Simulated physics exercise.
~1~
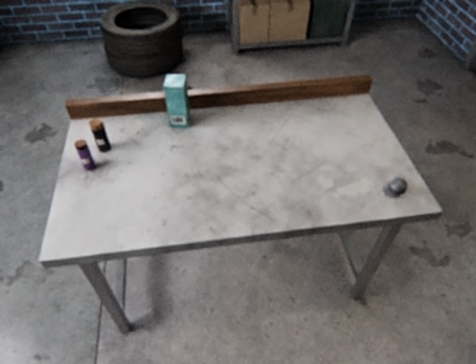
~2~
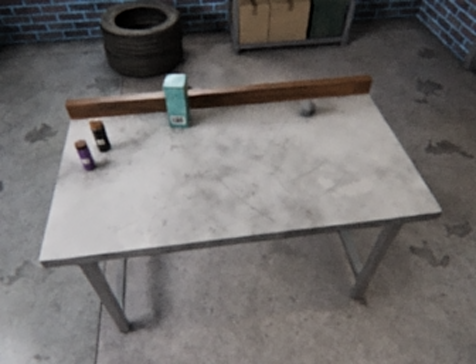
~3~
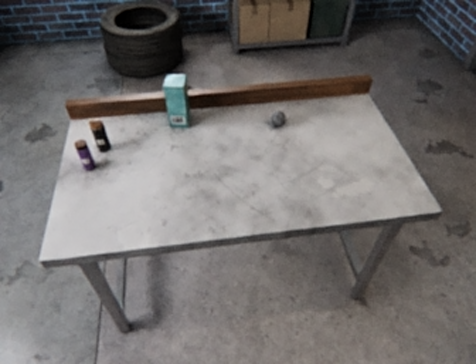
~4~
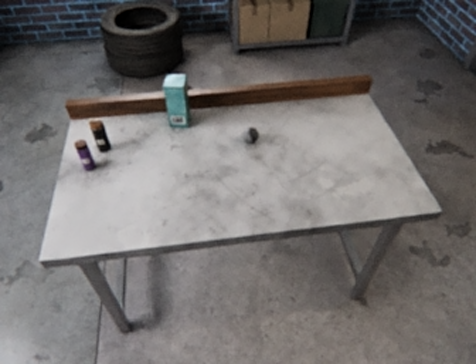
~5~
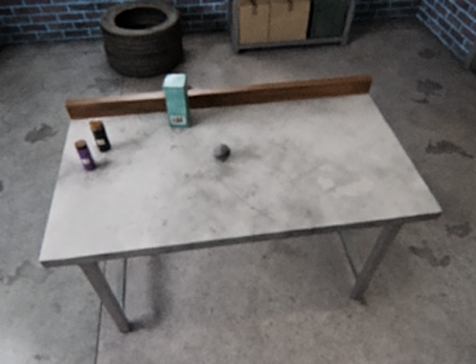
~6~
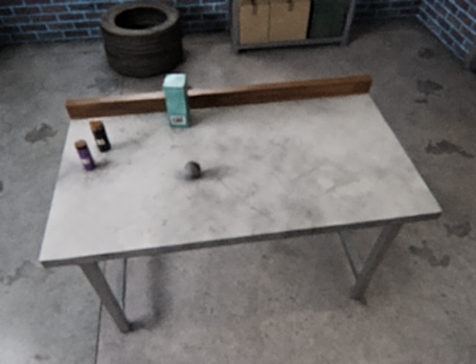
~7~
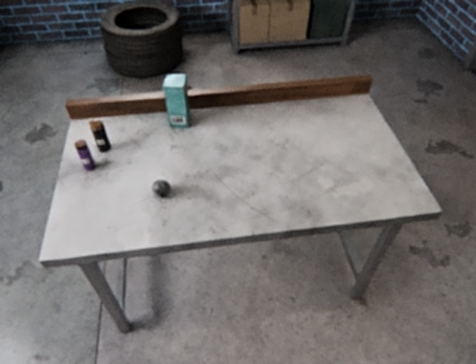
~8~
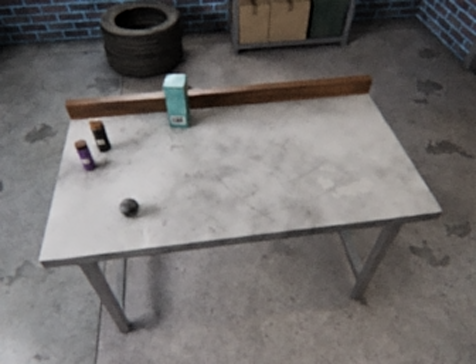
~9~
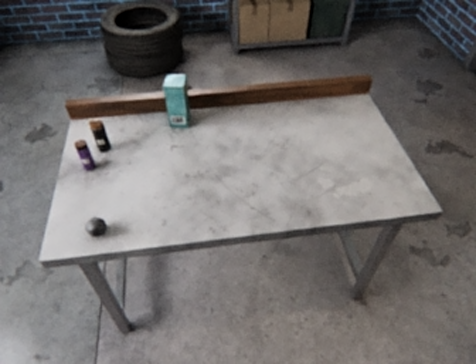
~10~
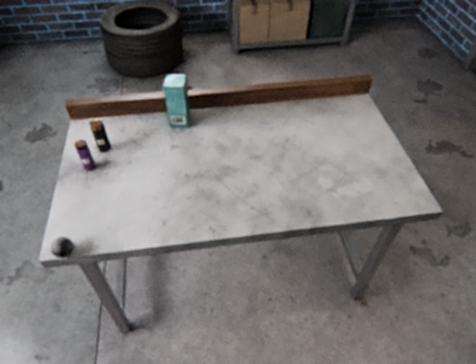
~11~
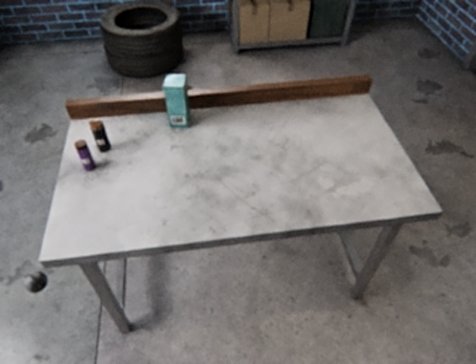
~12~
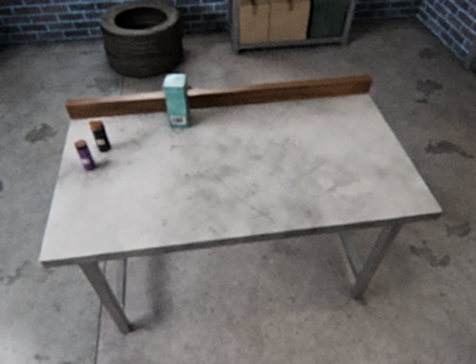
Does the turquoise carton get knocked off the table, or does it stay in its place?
The turquoise carton stays in its place on the table, still upright near the rail after the grey ball has gone.
